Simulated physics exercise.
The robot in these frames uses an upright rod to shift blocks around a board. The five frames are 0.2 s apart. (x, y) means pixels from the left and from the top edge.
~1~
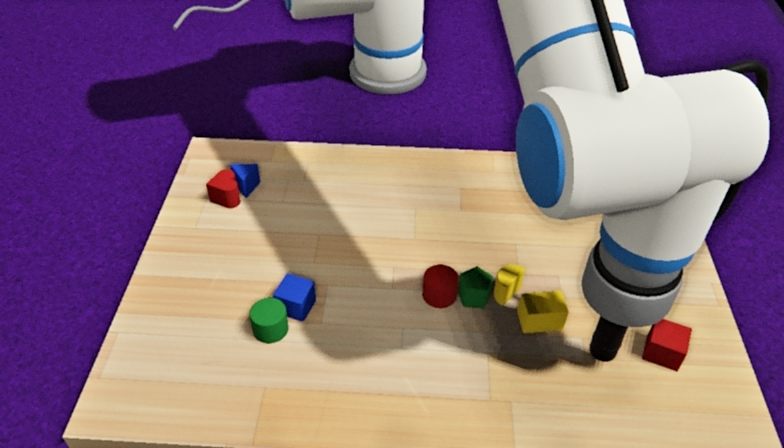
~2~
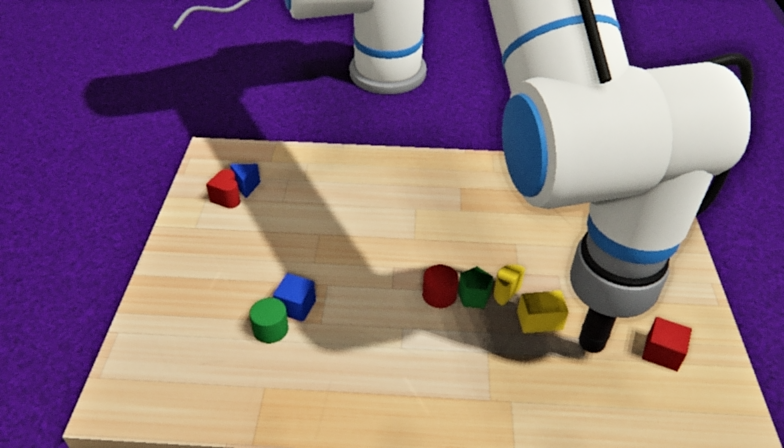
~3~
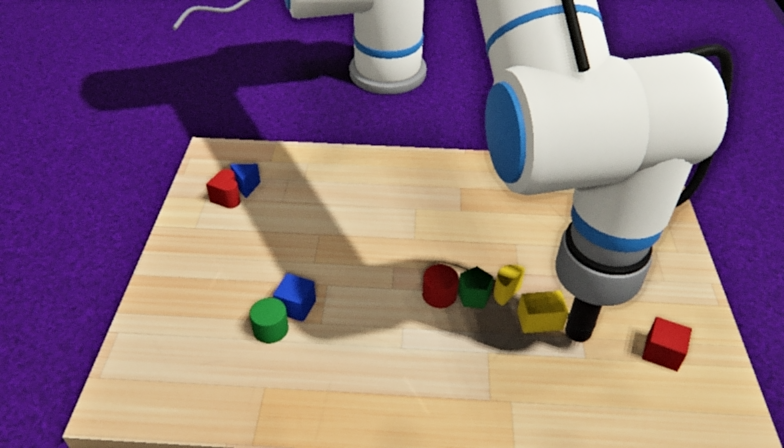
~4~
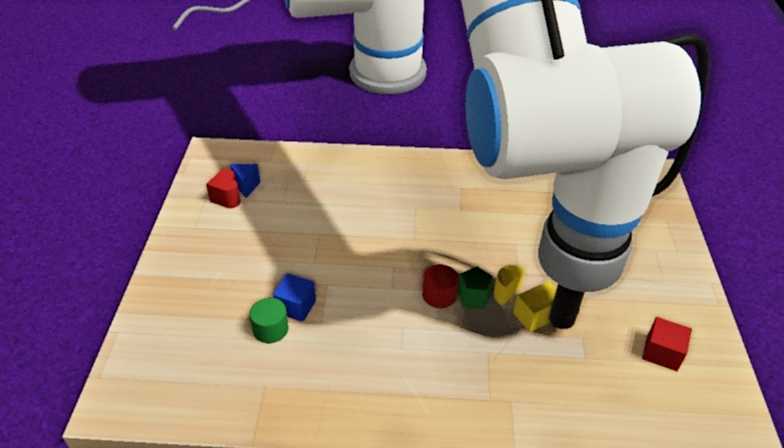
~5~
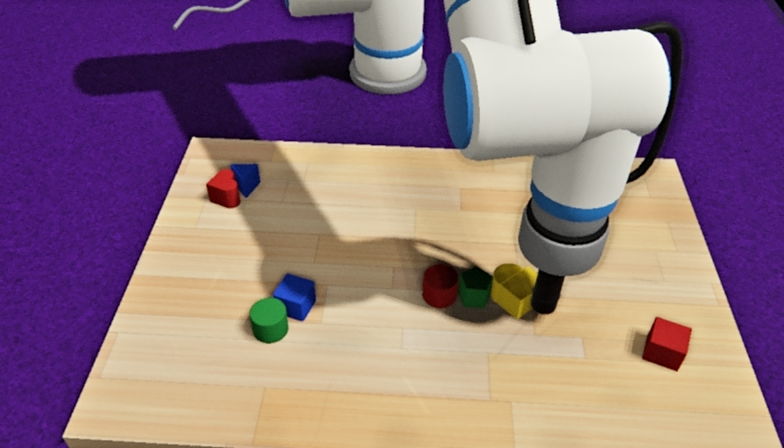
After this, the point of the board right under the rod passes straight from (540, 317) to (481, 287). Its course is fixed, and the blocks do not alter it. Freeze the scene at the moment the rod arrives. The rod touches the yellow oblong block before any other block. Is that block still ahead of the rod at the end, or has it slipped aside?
Shed along the way.
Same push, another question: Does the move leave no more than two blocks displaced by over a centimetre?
No, I don't think so.
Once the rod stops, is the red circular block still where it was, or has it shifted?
It ends up somewhere else.
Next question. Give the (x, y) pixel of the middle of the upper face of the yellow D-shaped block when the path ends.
Somewhere near (488, 234).
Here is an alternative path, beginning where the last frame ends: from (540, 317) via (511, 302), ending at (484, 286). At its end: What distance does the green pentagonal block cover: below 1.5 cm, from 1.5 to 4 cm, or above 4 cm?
Distance: 1.5 to 4 cm.
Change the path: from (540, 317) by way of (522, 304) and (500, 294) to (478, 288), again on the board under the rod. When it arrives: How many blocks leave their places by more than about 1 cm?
I'd say three or more blocks get moved.
On the path given first. Halfway along, rod (512, 290); red circular block (437, 277); green pentagonal block (471, 271), turned 45° anticlockwise; yellow D-shaped block (493, 248), turned 20° clockwise; yellow oblong block (503, 264), turned 20° clockwise.
At the end, rod (483, 275); red circular block (423, 277); green pentagonal block (454, 266), turned 55° anticlockwise; yellow D-shaped block (488, 234), turned 55° clockwise; yellow oblong block (491, 250), turned 55° clockwise.
